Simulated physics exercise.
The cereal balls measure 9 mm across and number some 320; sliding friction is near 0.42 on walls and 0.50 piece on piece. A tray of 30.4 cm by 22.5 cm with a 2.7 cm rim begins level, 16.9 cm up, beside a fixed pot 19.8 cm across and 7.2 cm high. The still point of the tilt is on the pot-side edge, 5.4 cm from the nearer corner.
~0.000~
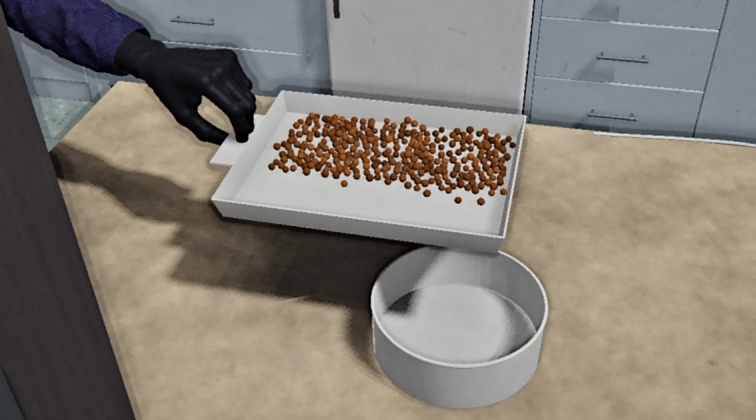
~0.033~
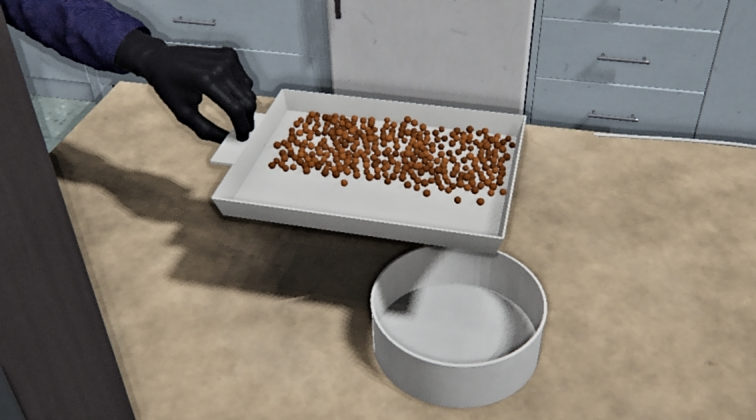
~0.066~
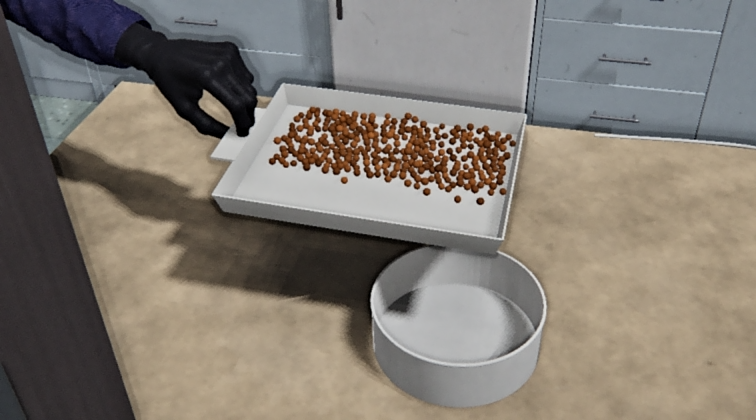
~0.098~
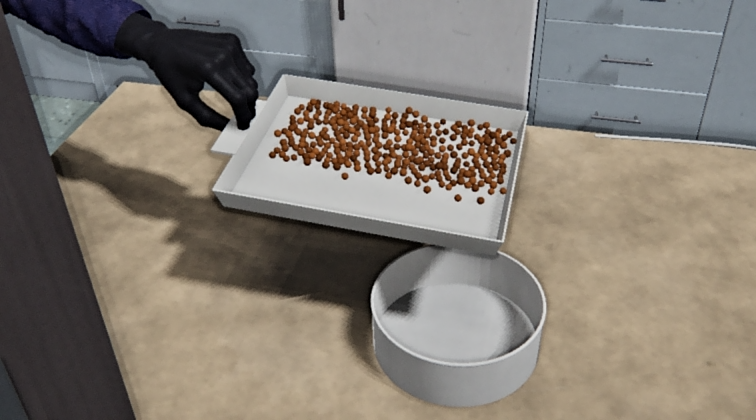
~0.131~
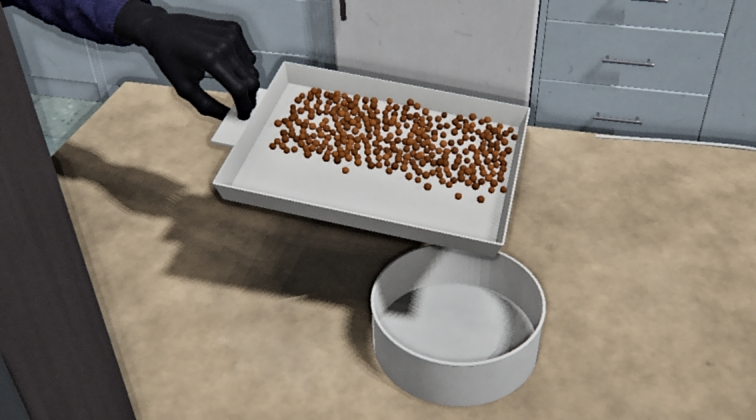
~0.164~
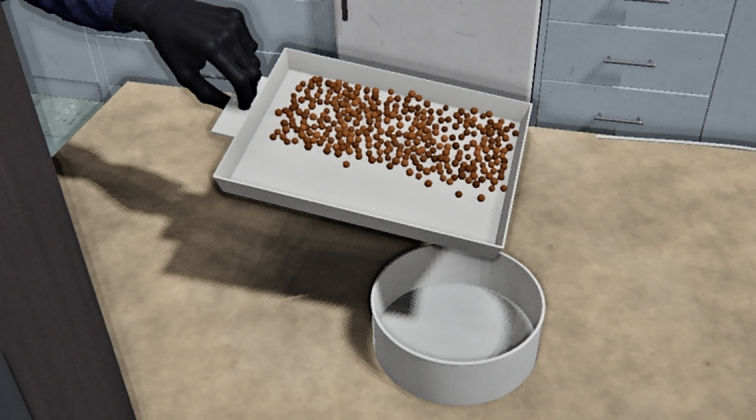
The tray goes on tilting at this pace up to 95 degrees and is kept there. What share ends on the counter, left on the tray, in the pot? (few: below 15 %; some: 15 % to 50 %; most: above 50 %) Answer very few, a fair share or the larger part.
On the counter: A fair share; left on the tray: Very few; in the pot: The larger part.
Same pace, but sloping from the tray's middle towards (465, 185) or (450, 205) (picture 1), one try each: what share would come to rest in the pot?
Some 10 and 45 per cent.
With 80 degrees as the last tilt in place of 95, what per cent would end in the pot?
It would be near 55 per cent.
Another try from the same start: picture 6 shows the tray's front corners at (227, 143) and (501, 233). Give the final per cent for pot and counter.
Pot 10, counter 95.
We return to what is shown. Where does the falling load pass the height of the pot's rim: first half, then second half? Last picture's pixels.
At about (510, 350), then at (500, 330).
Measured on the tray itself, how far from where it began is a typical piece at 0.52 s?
Roughly 8 cm.
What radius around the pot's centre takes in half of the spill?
Some 22 cm.
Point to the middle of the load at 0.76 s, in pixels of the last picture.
Near (488, 259).
Then, at 0.52 s, tilt 52 degrees; the tray holds 100 %, the pot 0 %.
After 0.76 s, tilt 80 degrees; the tray holds 70 %, the pot 5 %.
Then, at 1.11 s, tilt 95 degrees; the tray holds 5 %, the pot 65 %.
At rest (2.0 s), counter 25 %, tray 0 %, pot 75 %.
